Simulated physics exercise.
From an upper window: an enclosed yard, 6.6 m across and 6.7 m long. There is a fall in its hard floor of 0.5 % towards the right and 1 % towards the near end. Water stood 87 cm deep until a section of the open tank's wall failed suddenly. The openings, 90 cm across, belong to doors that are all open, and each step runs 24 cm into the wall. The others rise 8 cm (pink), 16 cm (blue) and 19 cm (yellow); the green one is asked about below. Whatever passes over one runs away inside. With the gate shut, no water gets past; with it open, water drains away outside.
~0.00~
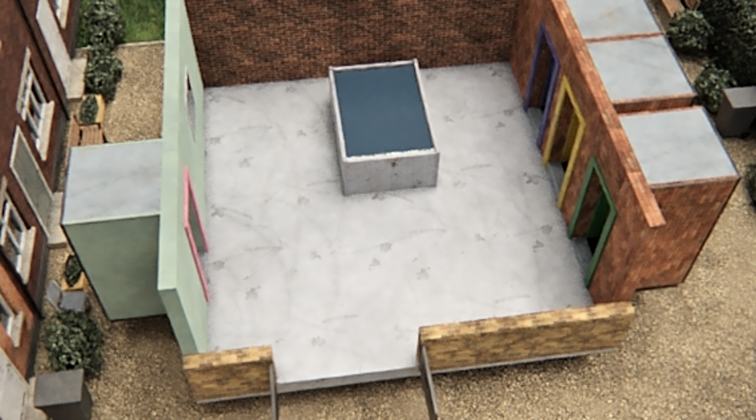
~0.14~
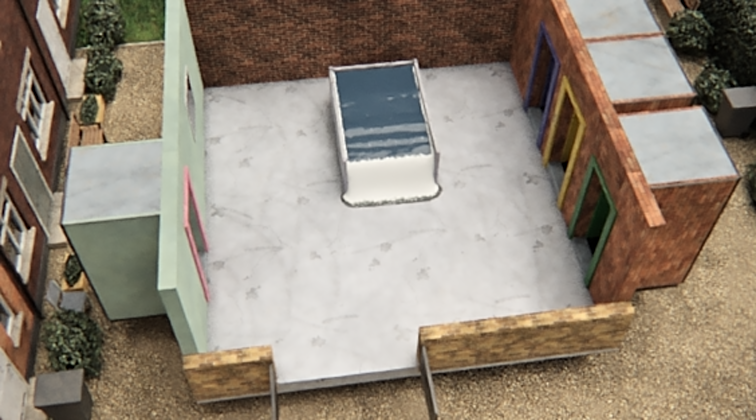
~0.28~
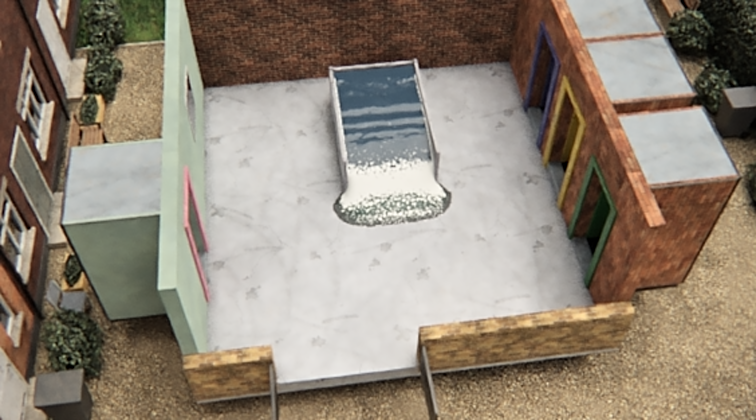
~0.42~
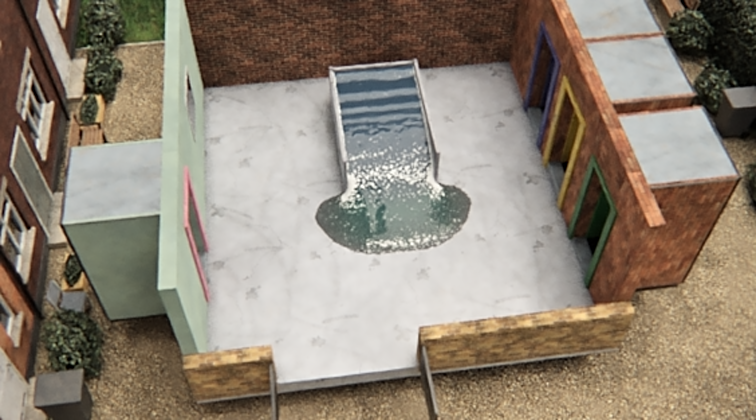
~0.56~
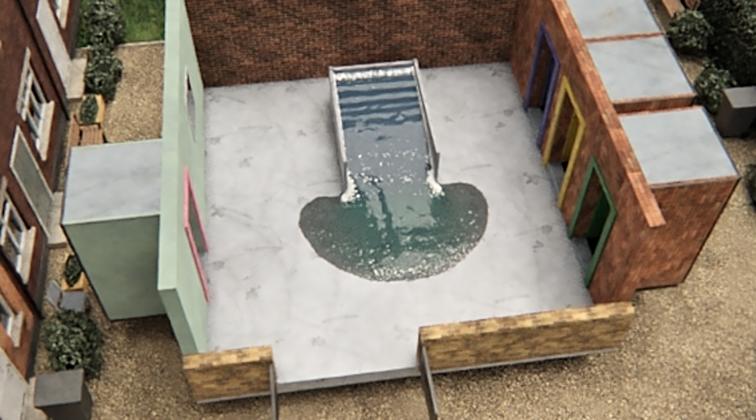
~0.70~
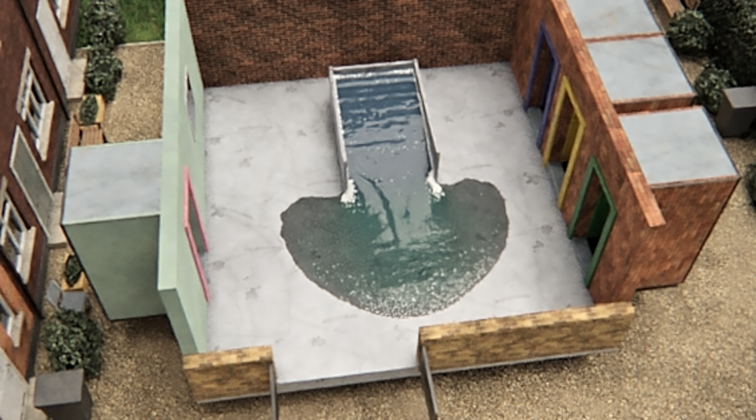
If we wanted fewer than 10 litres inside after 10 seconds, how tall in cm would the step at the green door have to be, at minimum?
It would need to be around 17 cm tall.
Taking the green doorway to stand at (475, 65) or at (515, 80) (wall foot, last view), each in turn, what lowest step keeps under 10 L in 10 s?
11.5 and 10.0 cm.
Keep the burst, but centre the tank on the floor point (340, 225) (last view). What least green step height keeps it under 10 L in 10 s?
Some 9.5 cm.
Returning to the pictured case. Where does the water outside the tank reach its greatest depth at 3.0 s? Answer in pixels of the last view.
At about pixel (597, 331).
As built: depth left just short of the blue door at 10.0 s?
Depth: Near 9.5 cm.
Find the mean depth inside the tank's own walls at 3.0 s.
Mean depth: Approx. 18 cm.
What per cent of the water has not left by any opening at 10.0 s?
Around 52 in a hundred parts remain.
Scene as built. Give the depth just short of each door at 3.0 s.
Depths in cm: Green 20, pink 3, blue 0, yellow 1.
After 1.4 s water covers 40 % of the floor, deepest (38 cm) near (429, 351); it has not reached the green door.
After 3.0 s water covers 45 % of the floor, deepest (41 cm) near (597, 331); 20 cm at the green door, 16 litres in over its 8 cm step.
After 10.0 s water covers 90 % of the floor, deepest (10 cm) near (523, 143); 6 cm at the green door, 91 litres in over its 8 cm step.
At the green door as built, the water arrived by 1.5 s and peaked near 20 cm at 3.0 s.
Run again over the same 10 s with other heights there, 21 litres in over 14 cm, 5 litres over 19 cm. The limit of 10 litres is kept from about 17 cm up.
